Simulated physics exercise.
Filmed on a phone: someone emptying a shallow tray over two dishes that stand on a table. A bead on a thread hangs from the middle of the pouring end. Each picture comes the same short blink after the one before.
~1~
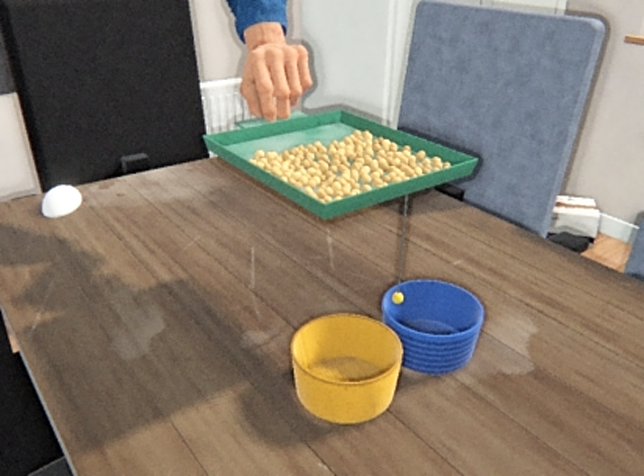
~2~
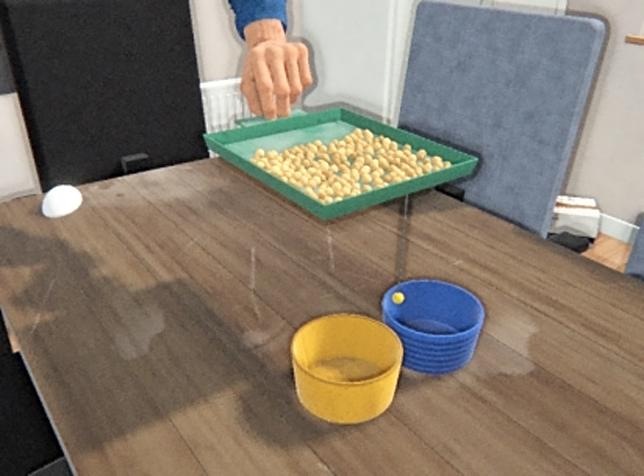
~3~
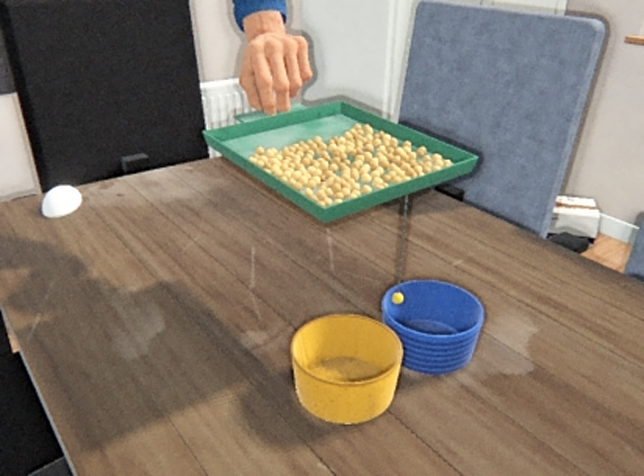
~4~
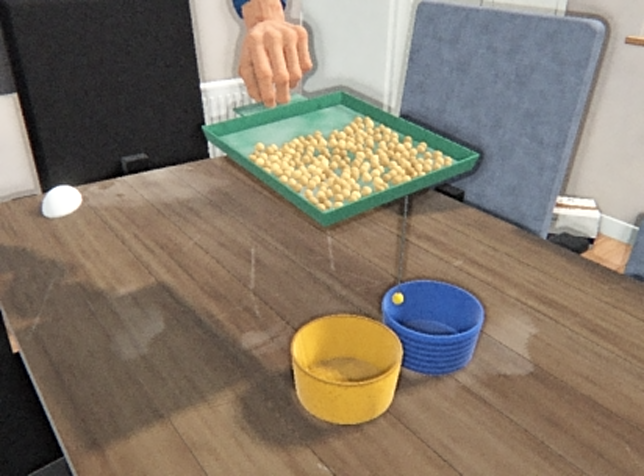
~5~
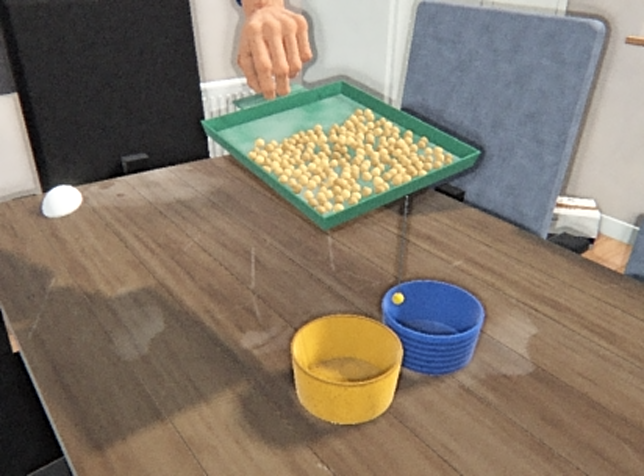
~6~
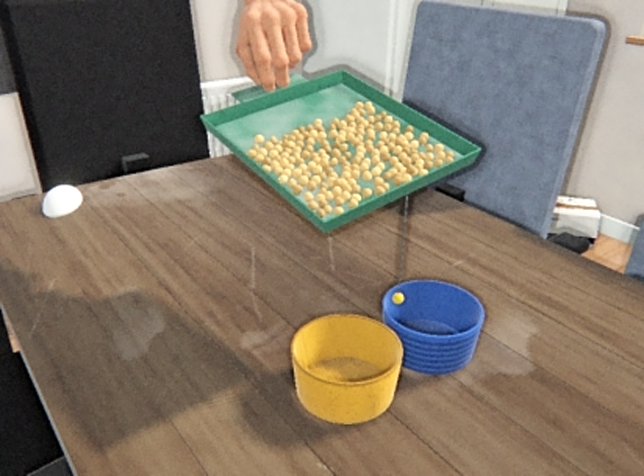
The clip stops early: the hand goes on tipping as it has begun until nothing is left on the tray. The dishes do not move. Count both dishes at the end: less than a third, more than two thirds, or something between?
Together they catch more than two thirds.
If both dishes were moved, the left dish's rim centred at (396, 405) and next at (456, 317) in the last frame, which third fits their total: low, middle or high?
One: Below one third. Two: Less than a third.
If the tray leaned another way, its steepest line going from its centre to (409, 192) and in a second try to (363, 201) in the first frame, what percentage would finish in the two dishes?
Near 40 % and 80 %.
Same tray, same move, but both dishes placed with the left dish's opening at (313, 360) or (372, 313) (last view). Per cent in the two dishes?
The first gives 80 %, the second 30 %.
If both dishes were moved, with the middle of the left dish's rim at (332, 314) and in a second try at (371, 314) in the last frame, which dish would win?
The first try: Left. The second: The dish on the left.
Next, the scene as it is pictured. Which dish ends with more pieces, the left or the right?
Fuller: The left one.
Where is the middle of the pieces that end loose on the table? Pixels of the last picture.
At about (280, 308).
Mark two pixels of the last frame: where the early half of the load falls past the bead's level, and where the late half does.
At about (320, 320), then at (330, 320).
Soon after the last picture, tray tipped steeply; all on the tray.
A little later, tray tipped right over; about two thirds on the tray; about a quarter in the left dish; about a quarter in the air.
Later still, tray tipped past a quarter turn; nearly all in the left dish; a small part outside both.
At rest, tray tipped past a quarter turn; nearly all in the left dish; none in the right dish; a small part outside both.
